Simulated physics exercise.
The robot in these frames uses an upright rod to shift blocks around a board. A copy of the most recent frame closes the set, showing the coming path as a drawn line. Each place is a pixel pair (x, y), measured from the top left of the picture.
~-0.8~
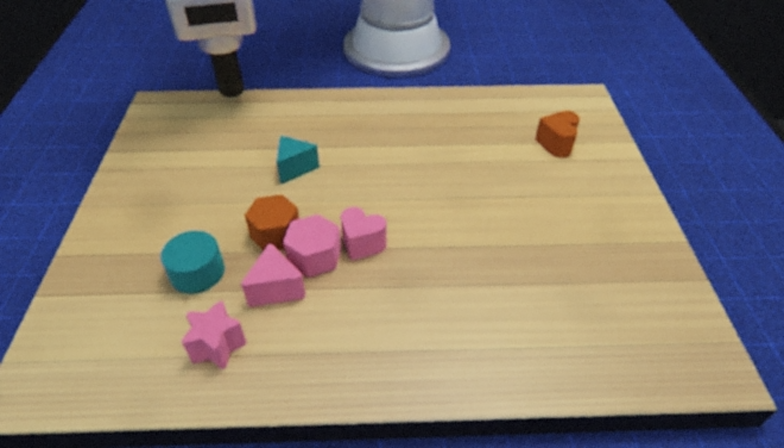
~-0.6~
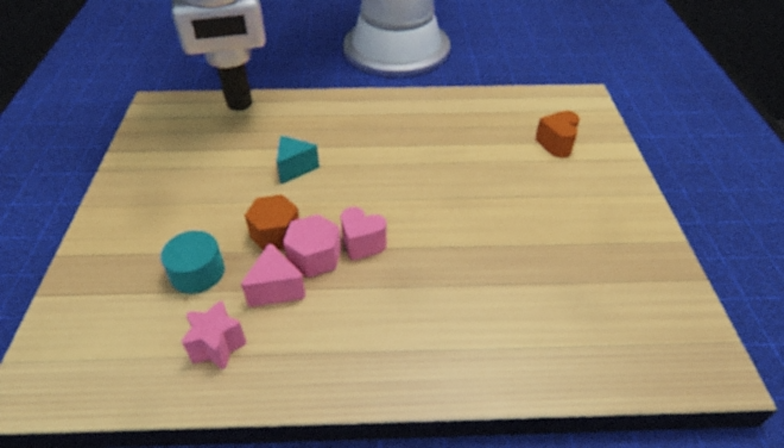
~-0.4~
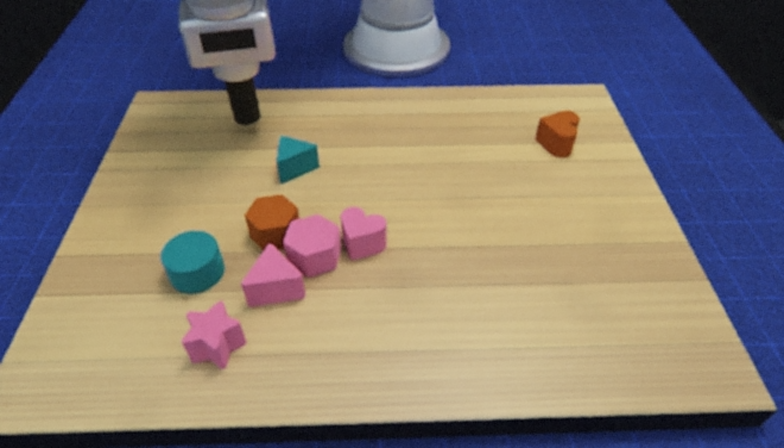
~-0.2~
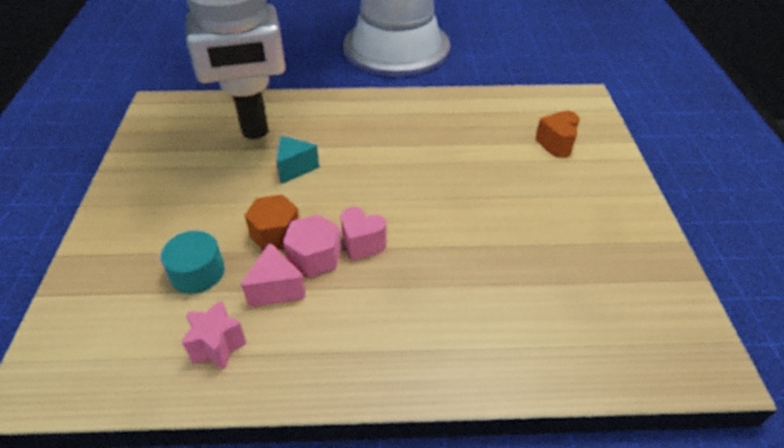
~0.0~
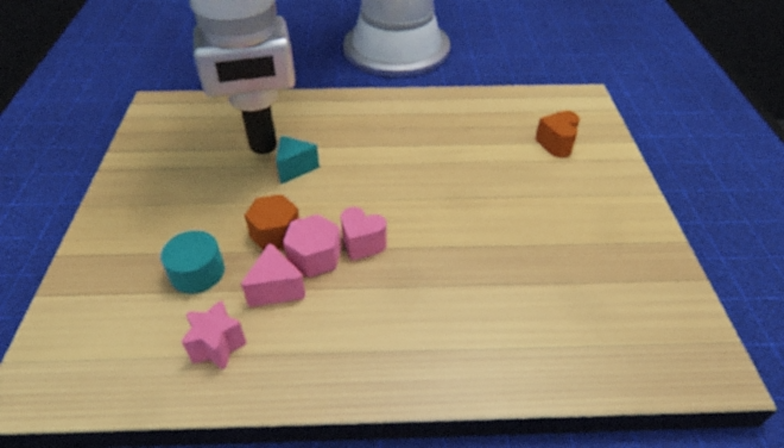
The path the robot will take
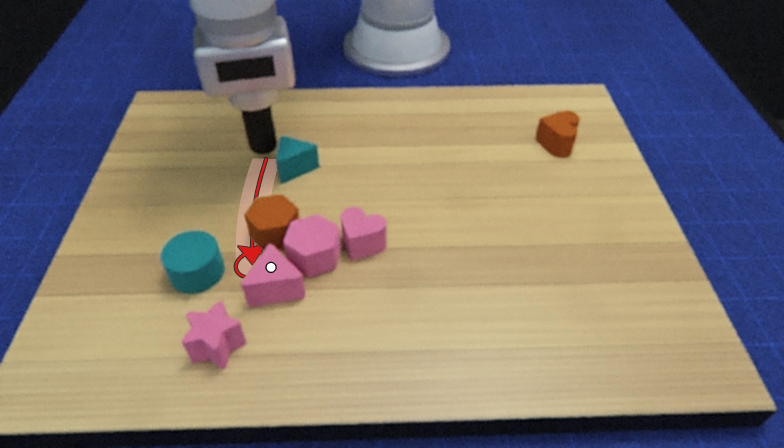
A robot's black upright rod hangs over the far left of a pale wooden board on blue cloth, seen from above by a still camera facing the robot's pale base. Turquoise, orange and pink blocks cluster left of centre, with an orange heart-shaped block alone at far right. The rod glides steadily nearer and slightly right, to the turquoise triangle's left side, while every block stays still.
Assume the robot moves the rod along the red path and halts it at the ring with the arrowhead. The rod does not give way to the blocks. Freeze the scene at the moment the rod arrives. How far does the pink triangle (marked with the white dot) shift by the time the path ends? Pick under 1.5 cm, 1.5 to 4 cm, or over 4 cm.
Travels 1.5 to 4 cm.
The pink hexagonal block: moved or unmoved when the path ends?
From what I can tell, it won't keep its place.
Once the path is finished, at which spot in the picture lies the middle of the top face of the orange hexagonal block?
Answer: (288, 246).
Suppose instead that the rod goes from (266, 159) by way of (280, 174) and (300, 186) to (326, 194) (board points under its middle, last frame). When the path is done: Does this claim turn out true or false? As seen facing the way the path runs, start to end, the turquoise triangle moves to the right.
Answer: False.
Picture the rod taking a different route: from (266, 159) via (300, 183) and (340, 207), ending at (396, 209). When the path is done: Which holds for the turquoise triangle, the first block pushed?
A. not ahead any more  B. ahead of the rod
The correct letter is A.
The line goes from (266, 159) via (258, 190) and (253, 225), ending at (253, 264); the dot is on the pink triangle.
On the path given first. One third of the way, rod at (254, 178); nothing pushed yet.
Two thirds of the way, rod at (250, 213); orange hexagonal block at (276, 222), turned 15° anticlockwise; pink hexagonal block at (321, 240).
At the end, rod at (249, 252); orange hexagonal block at (288, 246), turned 70° anticlockwise; pink triangle at (277, 284), turned 45° clockwise; pink hexagonal block at (339, 245); pink heart-shaped block at (372, 222), turned 30° anticlockwise.
